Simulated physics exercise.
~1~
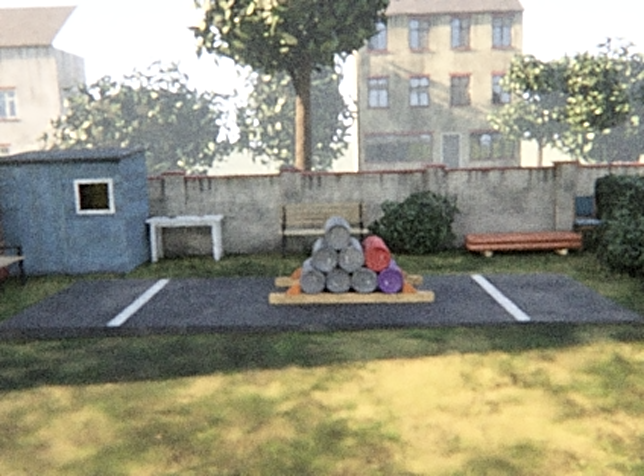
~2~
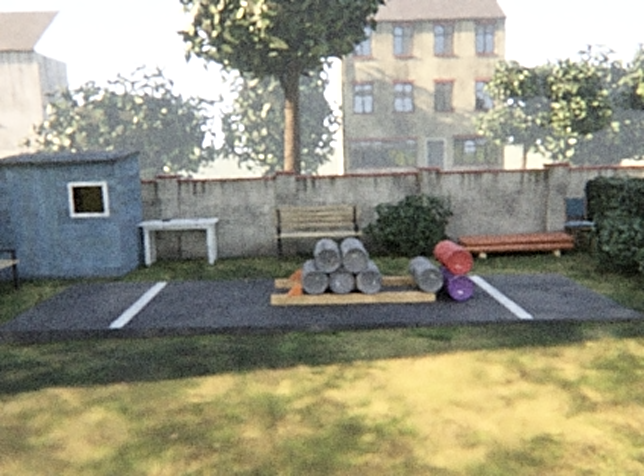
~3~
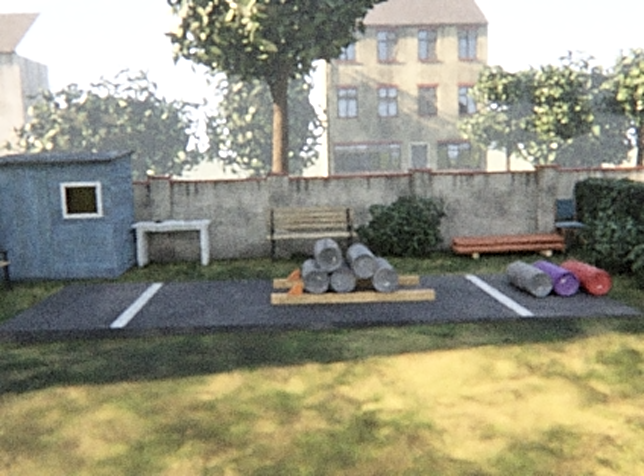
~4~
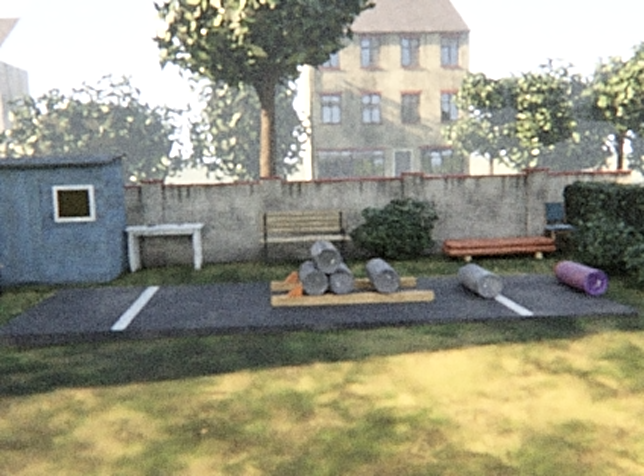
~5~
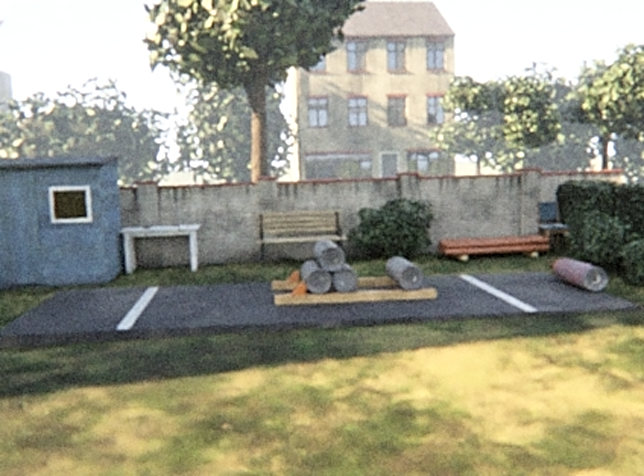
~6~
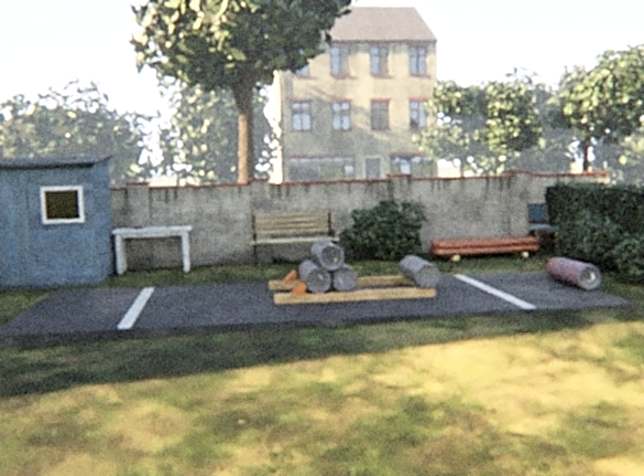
To begin with, a pyramid of cylinders, mostly grey with a red one and a purple one at its right side, rests on wooden bearers between two white lines. The right side gives way, and purple drops off the bearers with red above it, while a grey one rolls to their right end. Red and purple roll right past the white line, a grey one following, as the pile slumps. Another grey cylinder separates from the remaining heap. At the end, three grey ones stay bunched at the left, one lies near the bearers' right end, and red and purple are past the right line.
